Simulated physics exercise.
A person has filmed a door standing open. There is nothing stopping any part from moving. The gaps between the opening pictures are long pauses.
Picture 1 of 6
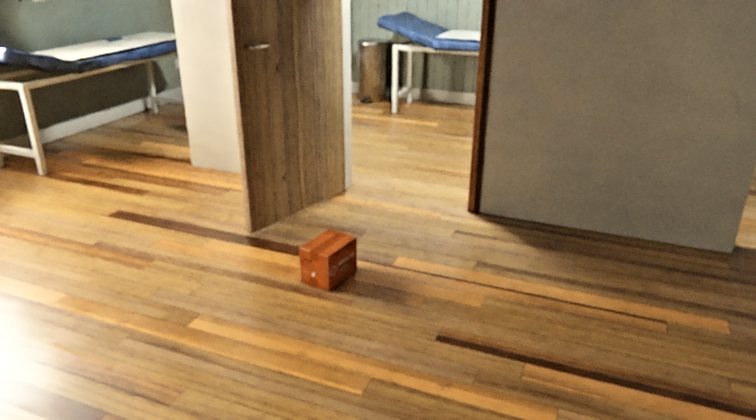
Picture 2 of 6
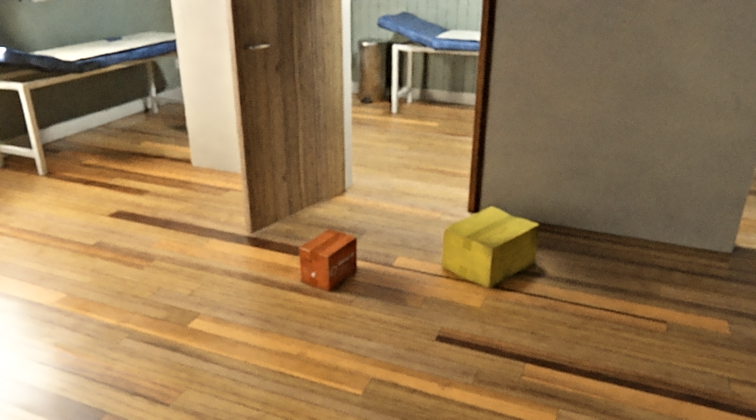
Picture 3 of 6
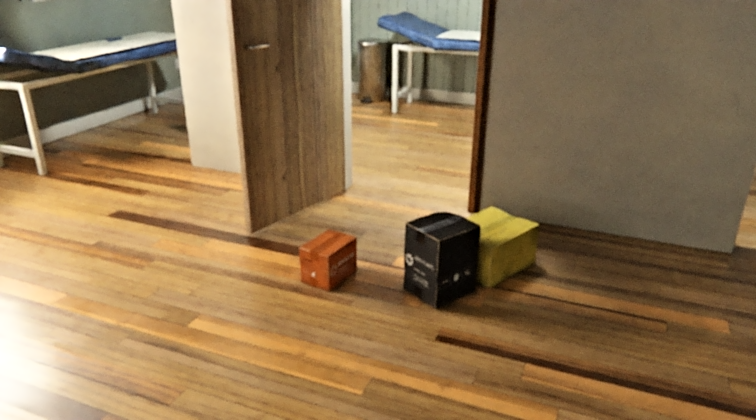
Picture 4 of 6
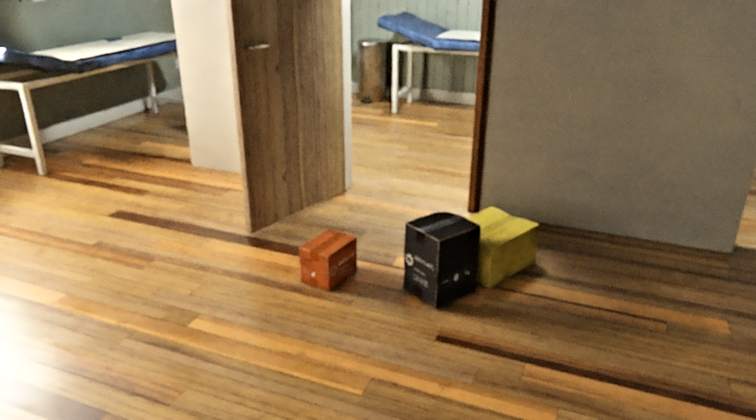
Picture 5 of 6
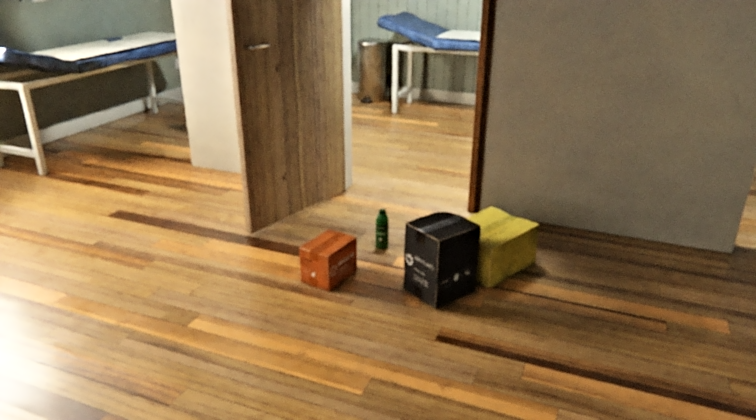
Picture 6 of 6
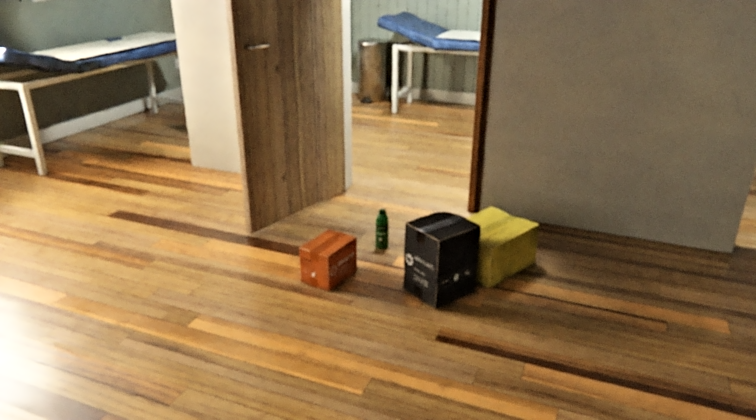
A yellow box, a black box and a green bottle appear in turn near an orange parcel by the open door.
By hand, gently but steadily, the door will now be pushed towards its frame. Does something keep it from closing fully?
No, my guess is the door will end up fully home.
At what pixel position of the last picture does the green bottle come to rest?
Near (464, 230).
Then, 1.00 s past the last view, door 61° open.
Then, 1.40 s past the last view, door 37° open; green bottle displaced well along near (424, 221).
Then, 1.70 s past the last view, door 18° open; green bottle rocked 55° from its first pose near (455, 221).
Finally, door 0° open; down or leaning hard on the floor, green bottle; the other 3 still in place. Final places as the last picture's camera would see them, green bottle near (464, 230).
